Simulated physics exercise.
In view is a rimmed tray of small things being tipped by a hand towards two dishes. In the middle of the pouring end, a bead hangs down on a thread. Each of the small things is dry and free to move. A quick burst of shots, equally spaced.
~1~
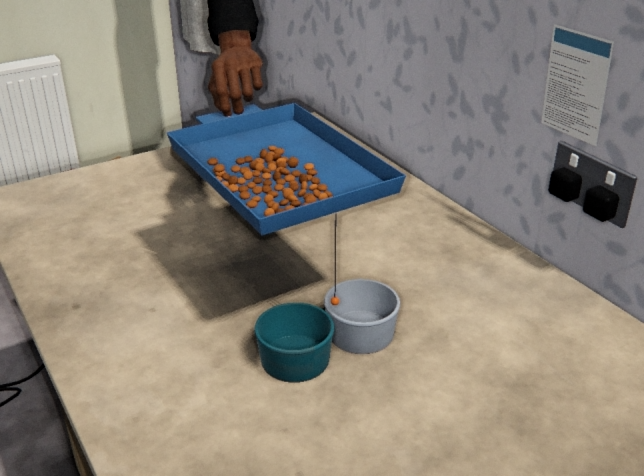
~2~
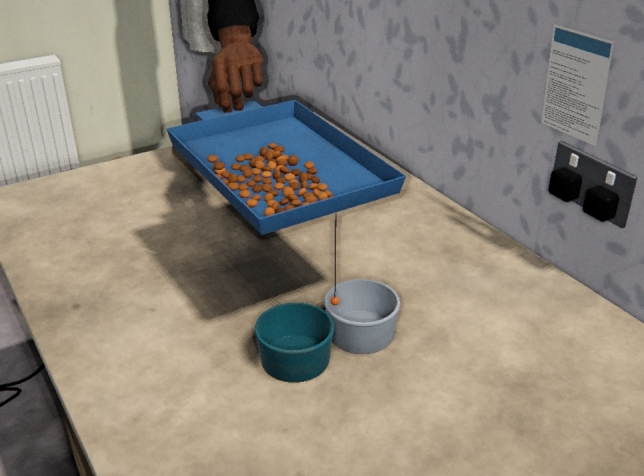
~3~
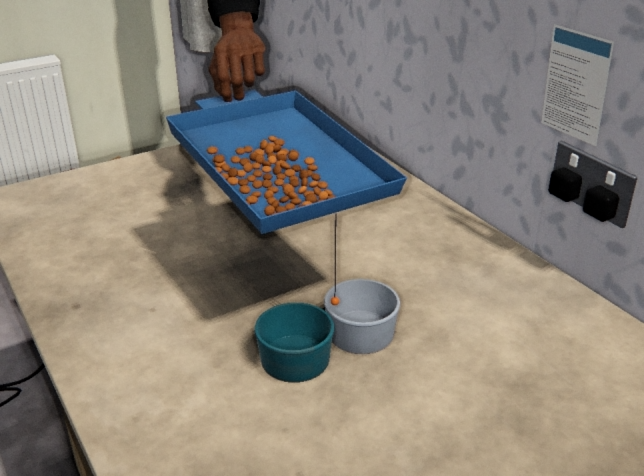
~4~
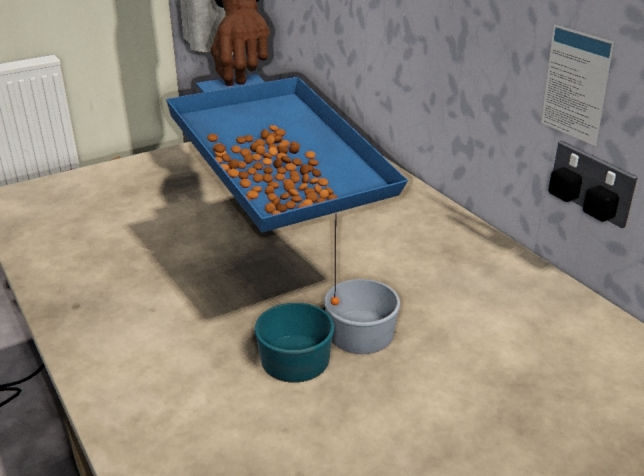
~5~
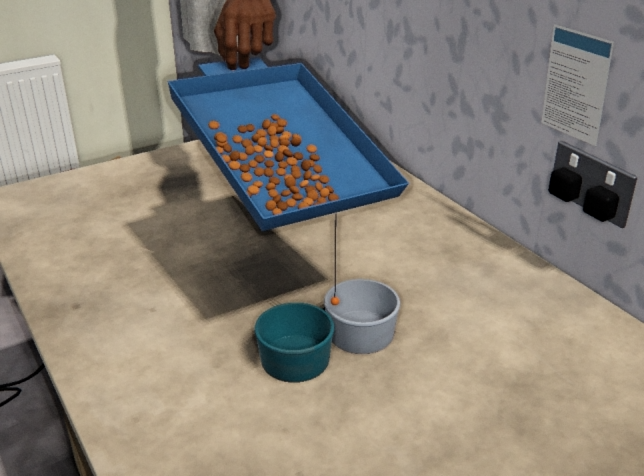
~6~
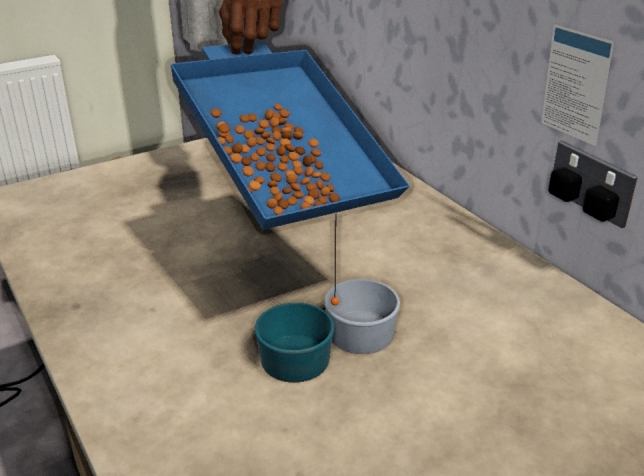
A hand held a blue tray of orange-brown kibble above a teal dish and a grey one, then gradually raised the far end, tilting the tray more steeply while the hanging bead stayed still.
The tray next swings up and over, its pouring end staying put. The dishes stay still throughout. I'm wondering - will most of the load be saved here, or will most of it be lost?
Dishes miss most.
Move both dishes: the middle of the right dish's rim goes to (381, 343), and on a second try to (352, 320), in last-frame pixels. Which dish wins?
Try 1: The dish at right; try 2: The dish at right.
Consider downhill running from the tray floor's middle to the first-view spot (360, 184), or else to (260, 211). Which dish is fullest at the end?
First place: The dish to the right; second place: The dish to the left.
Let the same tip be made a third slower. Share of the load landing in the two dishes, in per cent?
I'd expect near 20 per cent.
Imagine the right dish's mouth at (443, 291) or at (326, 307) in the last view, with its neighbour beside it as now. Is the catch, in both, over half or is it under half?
For the two tries in order: Exceeding half, not as much as half.
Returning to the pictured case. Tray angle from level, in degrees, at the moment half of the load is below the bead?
It's turned some 115 degrees by then.
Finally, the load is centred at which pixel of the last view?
Close to (385, 366) in the last picture.
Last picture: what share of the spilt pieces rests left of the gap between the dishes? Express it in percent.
Near 10 in a hundred.
Soon, tray tipped steeply; all on the tray.
A while on, tray tipped past a quarter turn; about two thirds on the tray; a stray few in the right dish; a small part outside both; about a quarter in the air.
Towards the end, tray tipped past a quarter turn; about a quarter in the right dish; most outside both.
Finally, tray tipped past a quarter turn; none in the left dish; about a quarter in the right dish; most outside both.
